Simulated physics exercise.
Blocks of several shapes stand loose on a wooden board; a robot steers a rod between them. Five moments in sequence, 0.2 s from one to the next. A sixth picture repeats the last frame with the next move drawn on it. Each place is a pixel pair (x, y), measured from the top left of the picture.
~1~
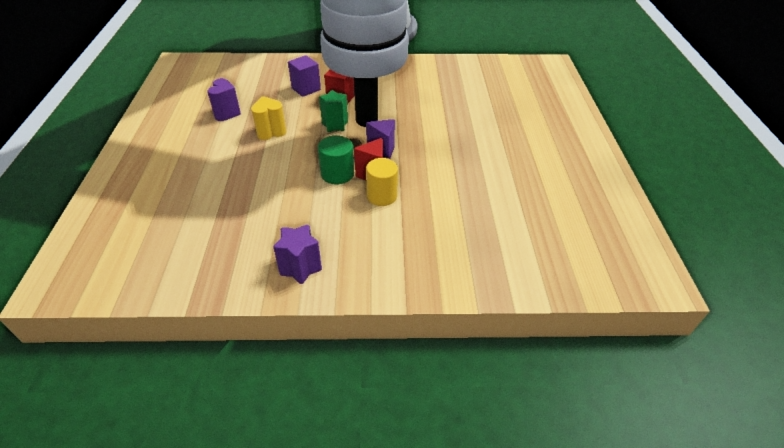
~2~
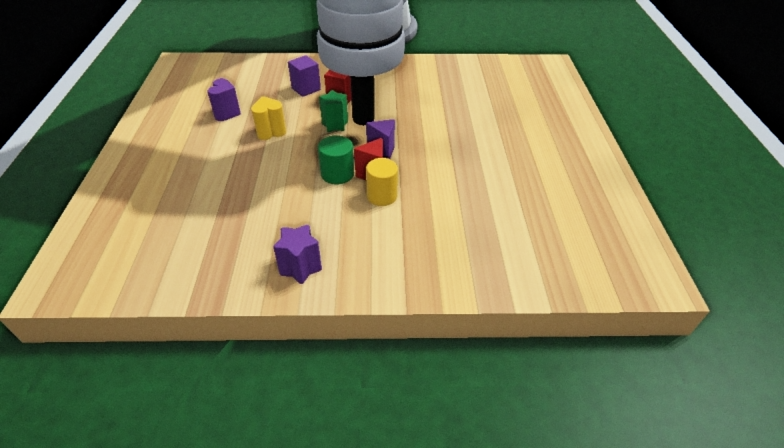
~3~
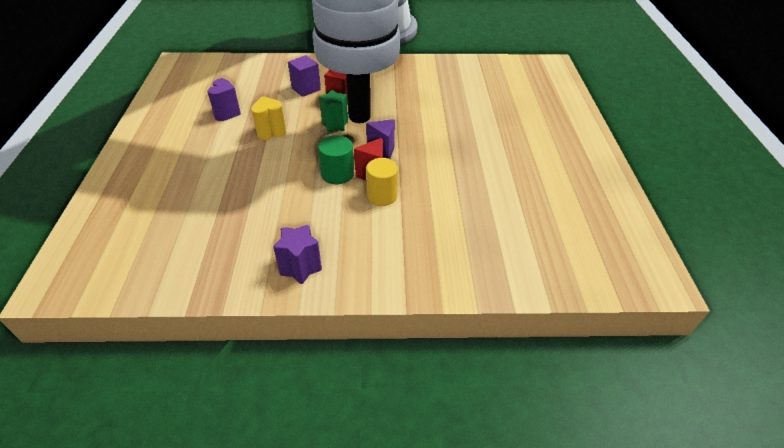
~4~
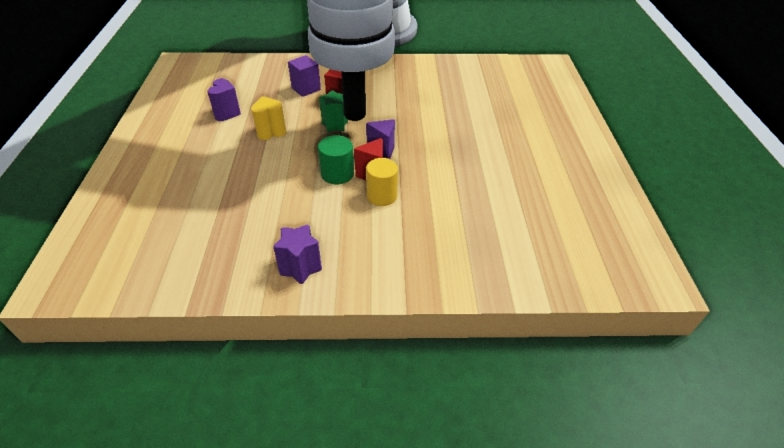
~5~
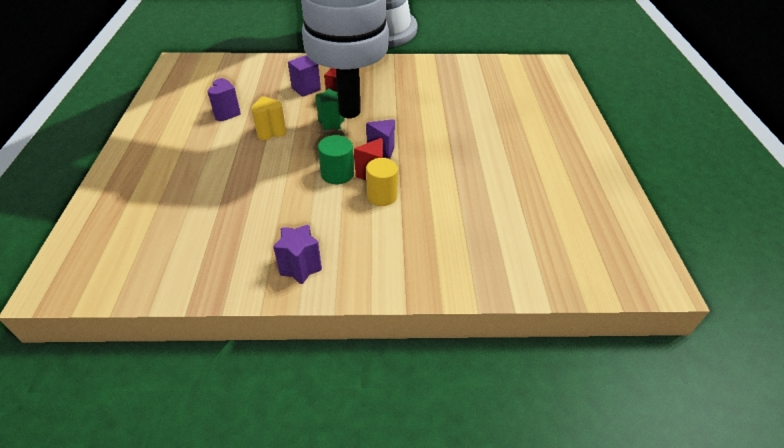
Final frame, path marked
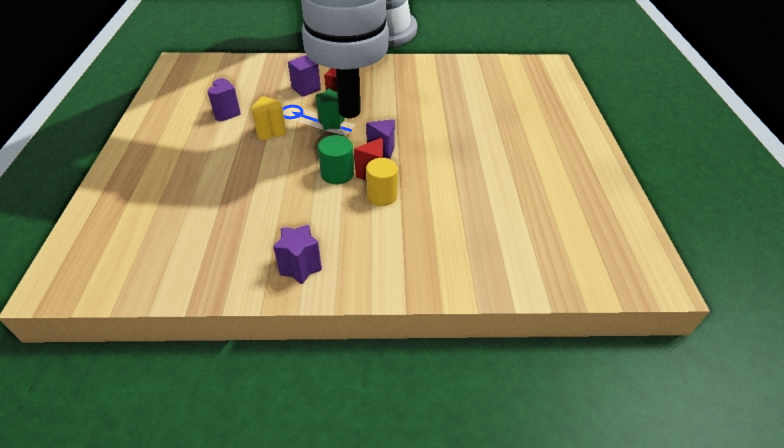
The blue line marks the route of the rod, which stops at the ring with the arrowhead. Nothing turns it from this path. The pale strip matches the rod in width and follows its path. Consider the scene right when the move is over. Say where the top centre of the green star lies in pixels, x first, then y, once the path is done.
Just about (273, 77).
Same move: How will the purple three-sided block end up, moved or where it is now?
Once the path is done, it remains where it sat before.
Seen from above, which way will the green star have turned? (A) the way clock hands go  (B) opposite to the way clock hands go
I'll go with A - the way clock hands go.
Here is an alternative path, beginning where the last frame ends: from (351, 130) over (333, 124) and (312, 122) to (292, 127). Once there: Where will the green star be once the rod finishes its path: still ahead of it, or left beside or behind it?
It ends up beside or behind the rod.
Path on the board, from (351, 130) through (320, 121) to (292, 112).
On the path given first. Halfway along, rod at (318, 105); green star at (301, 86), turned 25° clockwise.
At the end, rod at (289, 95); yellow heart-shaped block in place; green star at (273, 77), turned 30° clockwise; purple three-sided block in place.
